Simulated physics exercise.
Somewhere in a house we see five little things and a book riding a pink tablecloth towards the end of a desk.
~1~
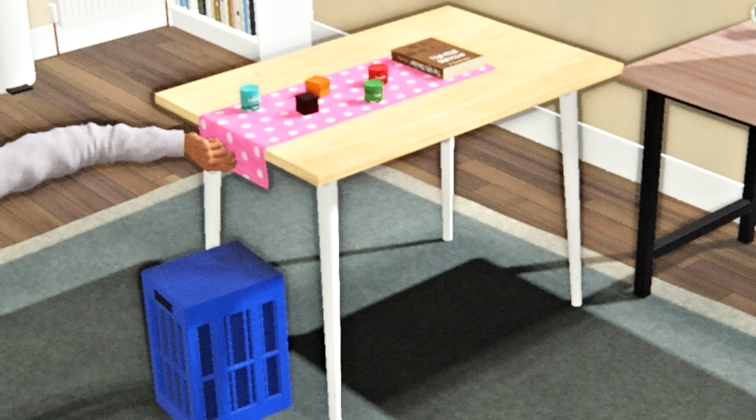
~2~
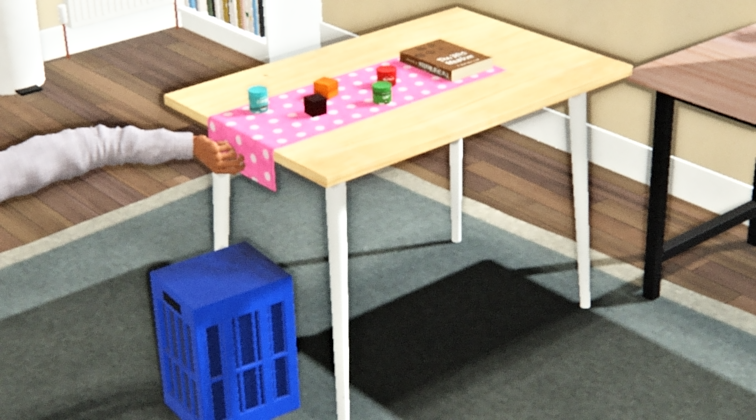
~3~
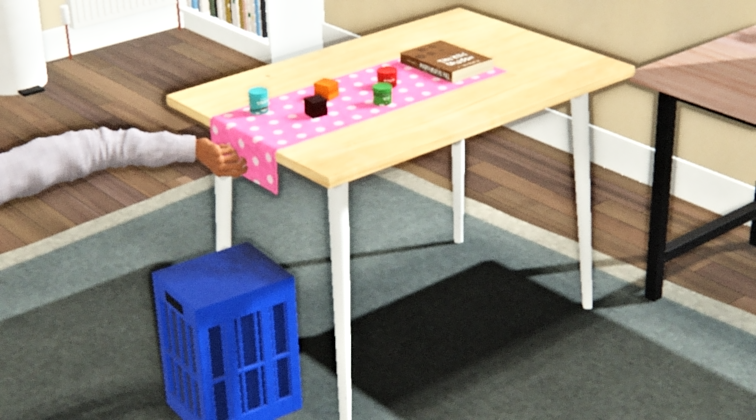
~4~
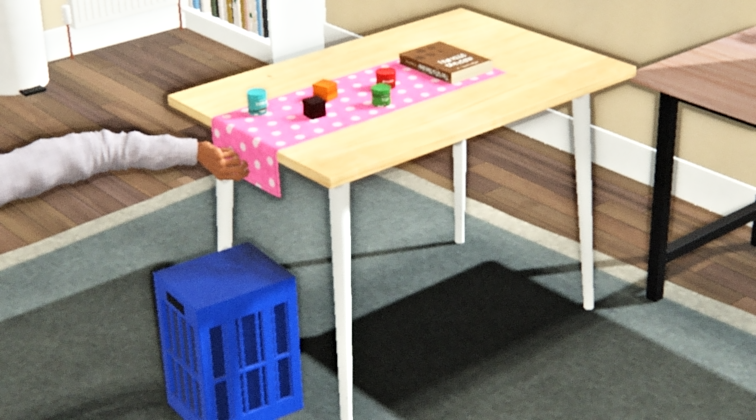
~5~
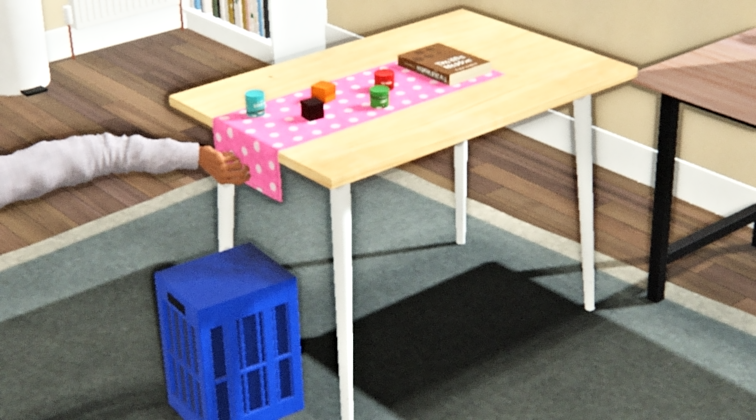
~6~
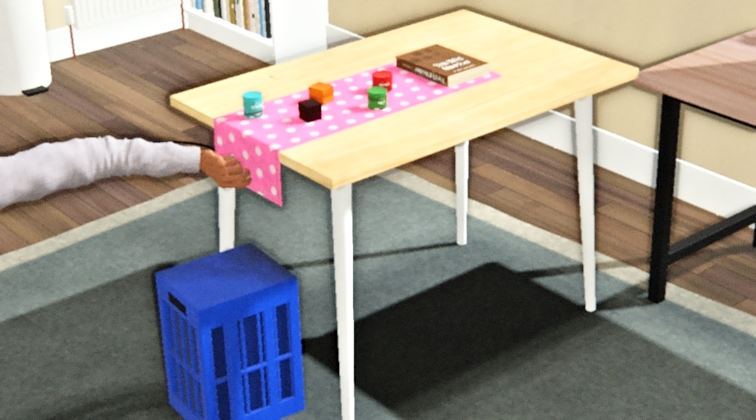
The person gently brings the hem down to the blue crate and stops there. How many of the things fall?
I expect two of them not to stay on top.
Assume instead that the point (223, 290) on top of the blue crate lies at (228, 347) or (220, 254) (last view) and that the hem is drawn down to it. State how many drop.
The first gives 4, the second 1.
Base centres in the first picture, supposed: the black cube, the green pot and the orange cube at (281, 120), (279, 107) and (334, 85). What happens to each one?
Well, the black cube is dislodged, the green pot is dislodged, and the orange cube is safe.
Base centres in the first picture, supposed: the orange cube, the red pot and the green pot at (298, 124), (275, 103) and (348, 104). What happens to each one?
Result - orange cube lost; red pot lost; green pot retained.
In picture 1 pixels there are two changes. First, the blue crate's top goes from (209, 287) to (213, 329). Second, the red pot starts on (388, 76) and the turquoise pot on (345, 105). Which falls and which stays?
The red pot stays aboard; the turquoise pot is lost.
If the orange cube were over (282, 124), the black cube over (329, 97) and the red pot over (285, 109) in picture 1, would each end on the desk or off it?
Outcome: Orange cube falls away, black cube stays aboard, red pot falls away.
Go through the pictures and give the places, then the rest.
The first frame shows hem (268, 189); turquoise pot (249, 88); black cube (307, 96); orange cube (317, 79); green pot (373, 83); red pot (378, 67); top of the crate (209, 287).
The second frame shows hem (276, 191); turquoise pot (257, 89).
The third frame shows hem (277, 195); black cube (315, 98).
The fourth frame shows hem (281, 197); orange cube (325, 83); top of the crate (221, 289).
The fifth frame shows hem (282, 202); green pot (379, 89).
The sixth frame shows hem (282, 206); turquoise pot (252, 94); black cube (310, 102); orange cube (321, 86); green pot (377, 90); red pot (382, 74).
Soon after, hem near (250, 213); all still up.
After that, hem near (251, 250); turquoise pot gone.
And then, hem on the crate; turquoise pot and black cube gone.
In the end, hem on the crate; turquoise pot and black cube gone. It carries off two.
